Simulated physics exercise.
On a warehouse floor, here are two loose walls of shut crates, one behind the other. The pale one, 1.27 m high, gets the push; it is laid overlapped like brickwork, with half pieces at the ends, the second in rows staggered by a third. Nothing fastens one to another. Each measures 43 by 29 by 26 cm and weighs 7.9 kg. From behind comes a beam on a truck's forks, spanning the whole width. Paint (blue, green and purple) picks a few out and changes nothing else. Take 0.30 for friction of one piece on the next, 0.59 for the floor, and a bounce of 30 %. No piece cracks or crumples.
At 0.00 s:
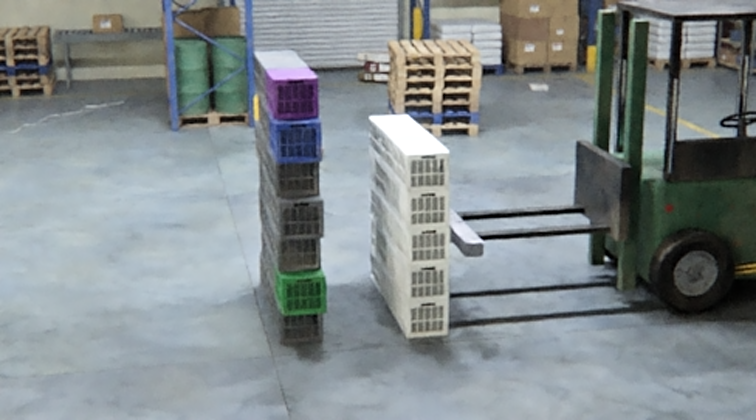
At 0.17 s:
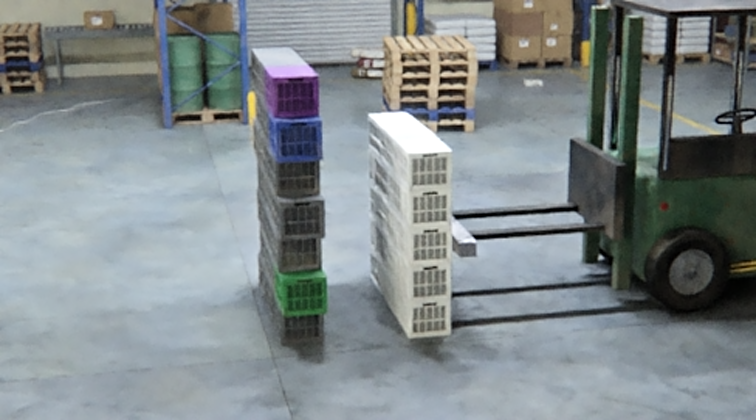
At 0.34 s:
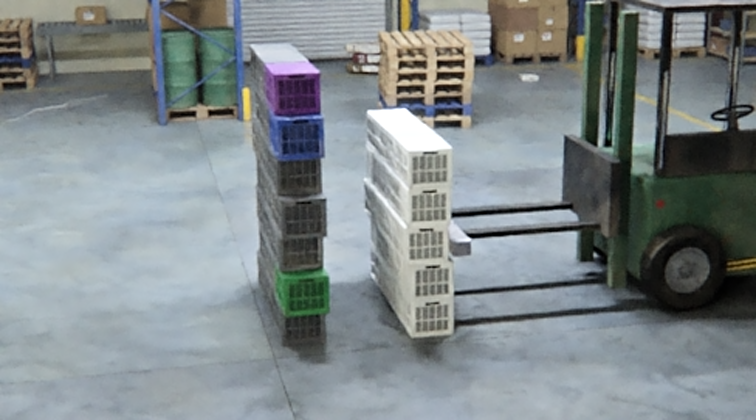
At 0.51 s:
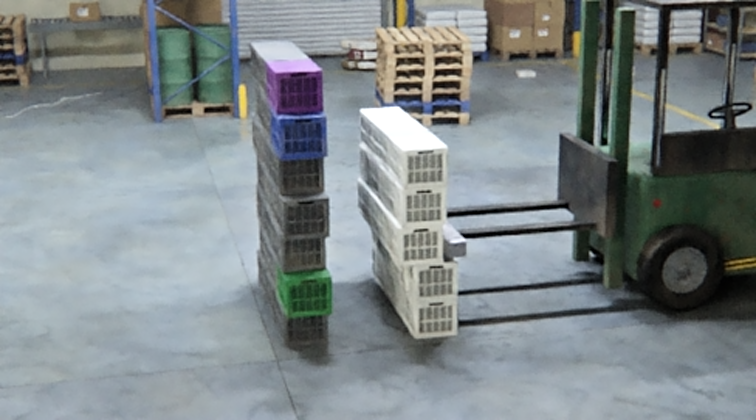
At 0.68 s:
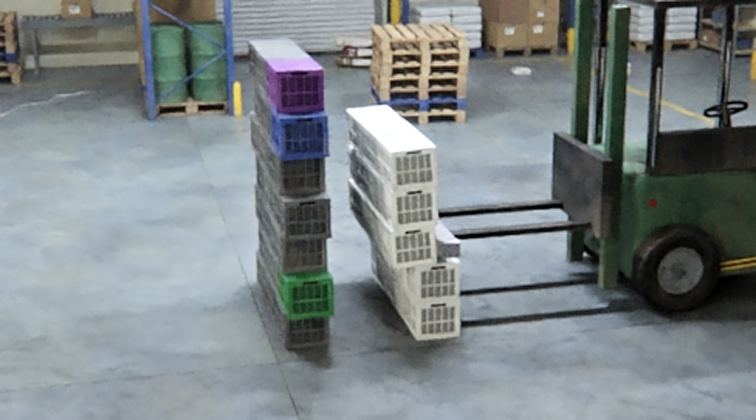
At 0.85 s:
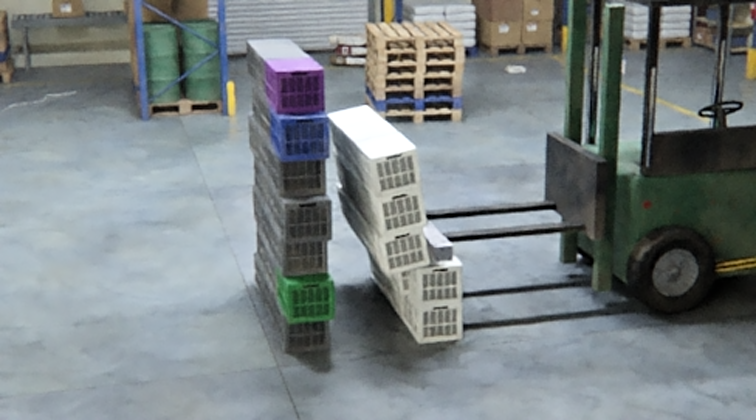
A warehouse floor with pallets and shelving behind is seen from slightly above, the camera drifting a little. A dark stack of crates, with purple, blue and green ones among them, stands left of a white stack, and a green forklift is at right with a pale beam across its forks. The forklift moves left, and the beam pushes the white stack's upper crates leftward until they lean toward the dark stack.
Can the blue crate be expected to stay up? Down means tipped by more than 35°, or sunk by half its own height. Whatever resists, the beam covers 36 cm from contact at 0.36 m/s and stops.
The blue crate drops.
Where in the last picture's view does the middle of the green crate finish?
Near (234, 332).
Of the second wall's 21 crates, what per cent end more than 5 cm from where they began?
Shifted: 95 per cent.
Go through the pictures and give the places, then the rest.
In the first picture (places mark the middle of the side facing us; the camera moves round a little), beam (473, 250) 8 cm from the wall; blue crate (299, 143); purple crate (296, 99); green crate (304, 296); the rest undisturbed.
In the second picture, beam (467, 250) 18 mm from the wall; blue crate (299, 141).
In the third picture, beam (461, 249) 43 mm in; blue crate (301, 139).
In the fourth picture, beam (456, 250) 10 cm in; blue crate (303, 138).
In the fifth picture, beam (449, 251) 17 cm in; blue crate (305, 138); the rest undisturbed.
In the sixth picture, beam (442, 254) 23 cm in; blue crate (305, 139); purple crate (301, 91); green crate (312, 302); the rest undisturbed.
After 2.18 s, 0 of the pale wall down; none of the 21 crates of the second wall down, 21 disturbed; blue crate leaning 5°; purple crate leaning 5°.
After 2.98 s, 11 of the pale wall down; none of the 21 crates of the second wall down, 21 disturbed; blue crate leaning 25°, 9 cm lower; purple crate leaning 25°, 11 cm lower.
After 3.50 s, 11 of the pale wall down; 20 of the 21 crates of the second wall down; blue crate on its side; green crate on its side.
At rest (4.7 s), 11 of the pale wall down; 20 of the 21 crates of the second wall down; blue crate on its side; purple crate on its side; green crate on its side.
